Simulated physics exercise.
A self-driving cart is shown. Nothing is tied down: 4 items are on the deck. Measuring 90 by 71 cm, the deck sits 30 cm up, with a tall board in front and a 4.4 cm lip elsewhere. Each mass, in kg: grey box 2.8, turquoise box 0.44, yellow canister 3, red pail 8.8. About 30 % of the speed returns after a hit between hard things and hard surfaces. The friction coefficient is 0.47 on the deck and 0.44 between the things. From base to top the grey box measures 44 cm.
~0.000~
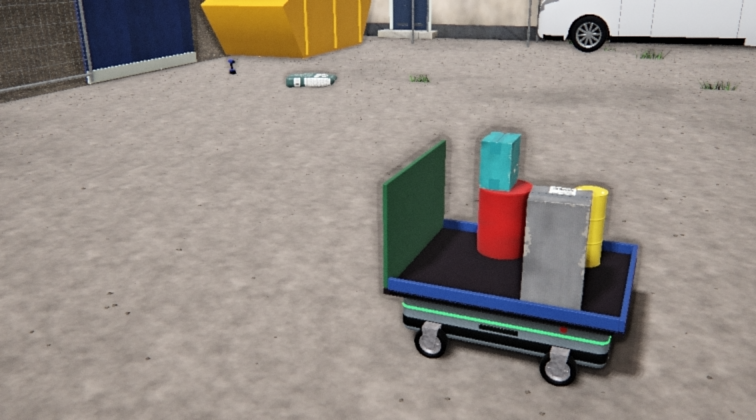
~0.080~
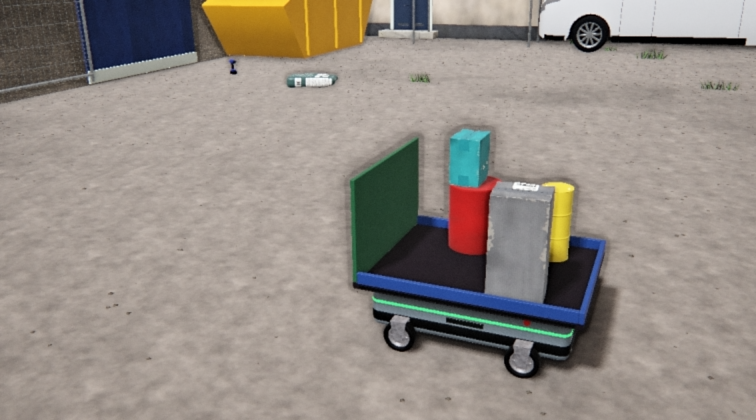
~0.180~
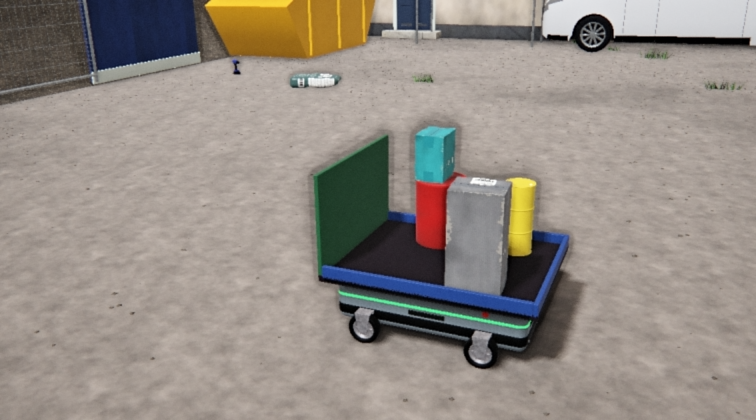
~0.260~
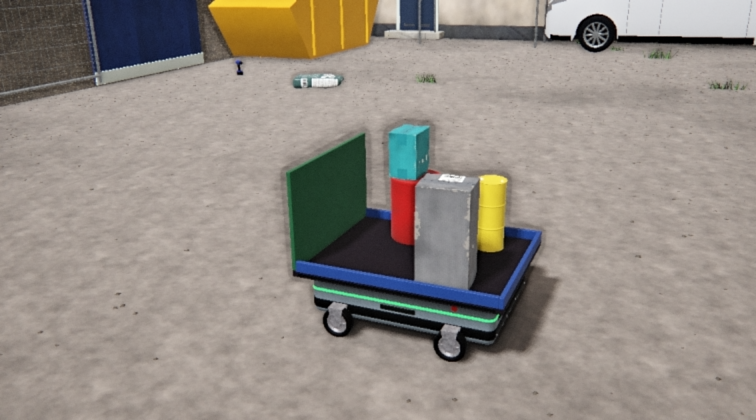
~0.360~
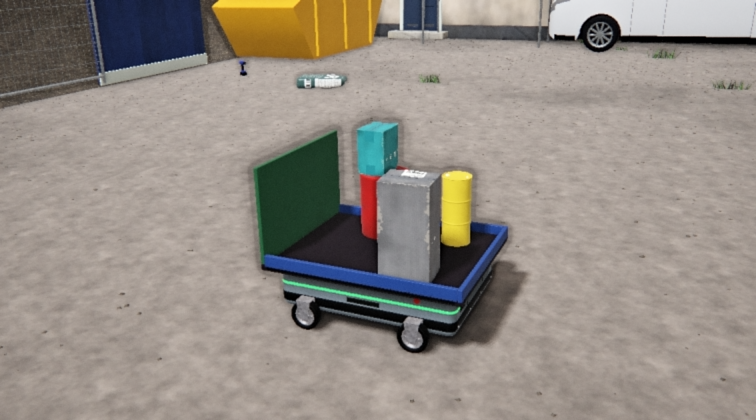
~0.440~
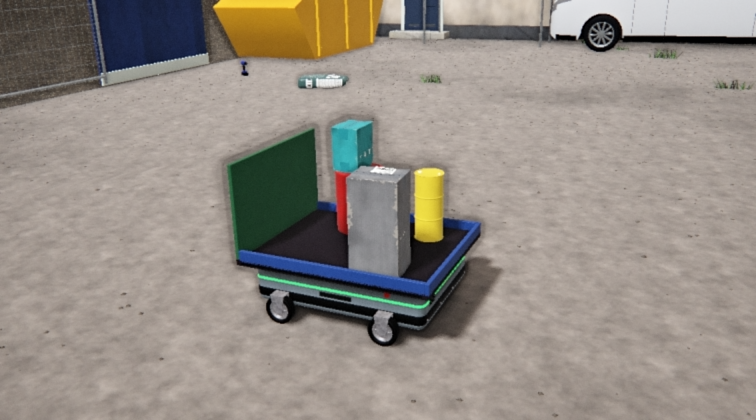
A cart carrying a grey box, turquoise box, red pail and yellow canister rolls left.
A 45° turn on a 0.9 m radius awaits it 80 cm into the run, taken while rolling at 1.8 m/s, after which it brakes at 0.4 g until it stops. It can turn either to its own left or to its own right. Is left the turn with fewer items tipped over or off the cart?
The safer choice is a clockwise bend.
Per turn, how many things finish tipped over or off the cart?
Turning left 2, turning right 0.
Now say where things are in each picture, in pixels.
Cart has run 0 cm; grey box (556, 249); turquoise box (500, 161), in the first picture.
Cart has run 14 cm; yellow canister (555, 222); red pail (475, 214), in the second picture.
Cart has run 32 cm; yellow canister (518, 217); red pail (441, 209), in the third picture.
Cart has run 47 cm; yellow canister (490, 214), in the fourth picture.
Cart has run 65 cm; yellow canister (456, 209), in the fifth picture.
Cart has run 79 cm; grey box (379, 222); turquoise box (353, 146), in the sixth picture.
Turning left. At 1.04 s, cart has run 187 cm, turned 45°; turquoise box now off the cart; yellow canister leaning 18°; red pail slid 4 cm.
After 1.54 s, cart has run 222 cm, turned 45°, stopped; yellow canister on its side; red pail slid 6 cm.
By the end (2.6 s), off the cart, turquoise box and yellow canister; the other 2 in place, give or take 10 cm. Seen from the same camera at the end, grey box near (86, 243).
Turning right instead, nothing is lost, 0 of 4 in all.
